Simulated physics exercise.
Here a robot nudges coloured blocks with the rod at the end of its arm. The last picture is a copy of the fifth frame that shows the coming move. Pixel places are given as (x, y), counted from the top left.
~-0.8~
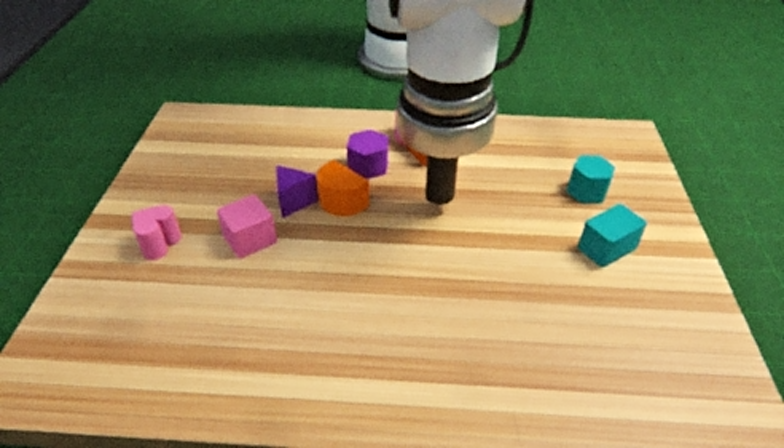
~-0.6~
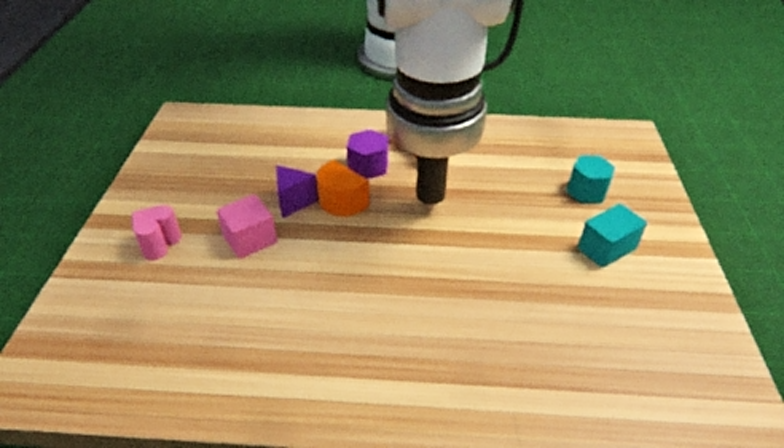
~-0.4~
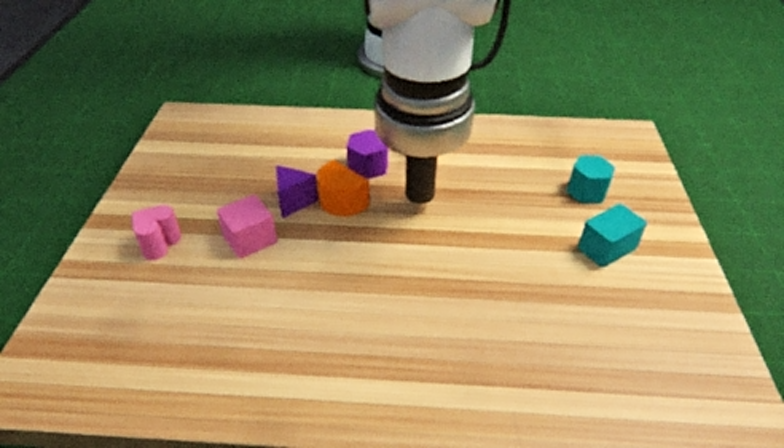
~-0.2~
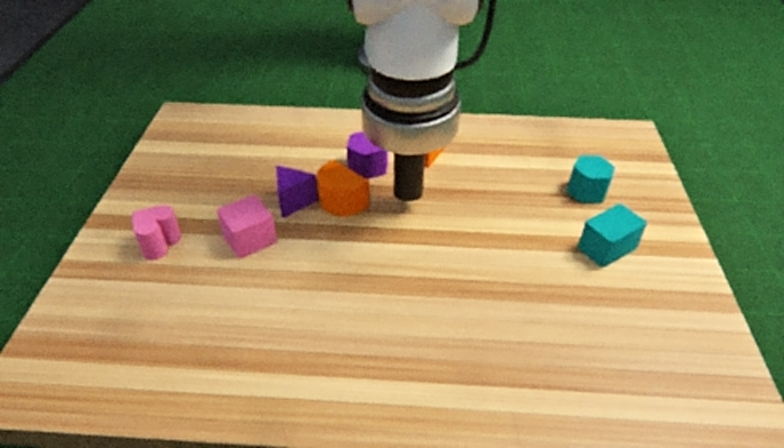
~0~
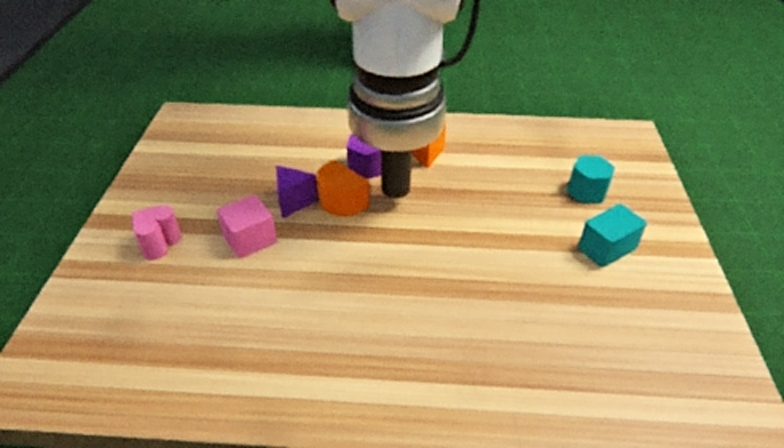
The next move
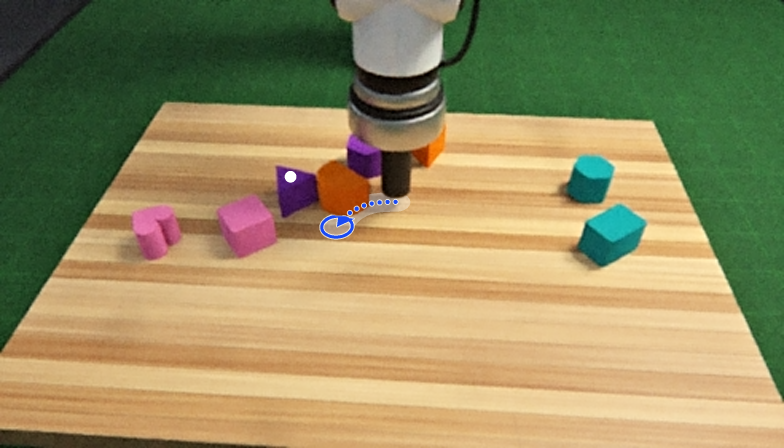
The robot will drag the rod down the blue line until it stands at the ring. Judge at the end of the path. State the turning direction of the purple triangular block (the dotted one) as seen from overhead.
Overhead view: Anti-clockwise.
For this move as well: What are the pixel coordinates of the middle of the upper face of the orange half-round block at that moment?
For the centre of its top, I'd go with (315, 182).
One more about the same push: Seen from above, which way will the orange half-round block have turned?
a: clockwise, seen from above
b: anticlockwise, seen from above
The one that fits is a, clockwise, seen from above.
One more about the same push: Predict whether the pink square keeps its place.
That block stays in place.
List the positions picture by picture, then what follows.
The first picture shows lower end of the rod (440, 196), tops of blocks, pink square (244, 212), purple triangular block (291, 177), orange half-round block (339, 176), purple hexagon (368, 141).
The second picture shows rod (431, 195), blocks as before.
The third picture shows rod (420, 195), blocks as before.
The fourth picture shows rod (408, 193), blocks as before.
The fifth picture shows rod (396, 189), pink square (244, 212), purple triangular block (291, 177), orange half-round block (339, 176), purple hexagon partly hidden.
The drawn path runs from (396, 202) via (372, 204) and (351, 212), ending at (337, 226); the dot is on the purple triangular block.
Halfway along, rod (359, 195); purple triangular block (285, 175), turned 20° anticlockwise; orange half-round block (324, 178), turned 35° clockwise.
At the end, rod (336, 214); pink square not moved; purple triangular block (284, 174), turned 25° anticlockwise; orange half-round block (315, 182), turned 75° clockwise; purple hexagon not moved.
